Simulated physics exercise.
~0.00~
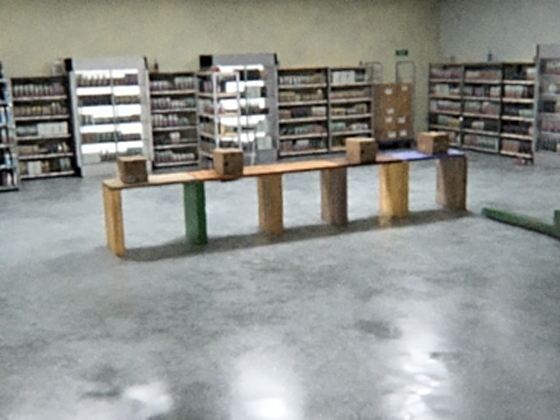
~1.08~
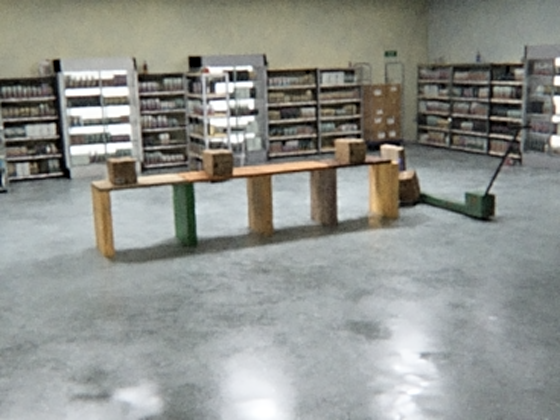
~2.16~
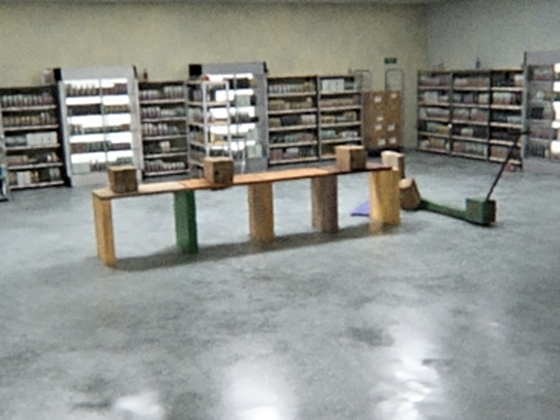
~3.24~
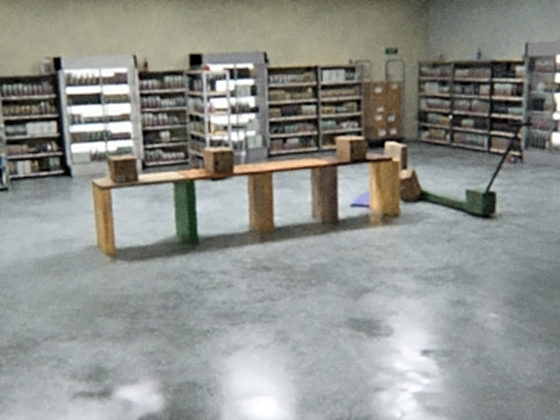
In a storeroom, a green jack knocks out an end upright and the blue board falls.
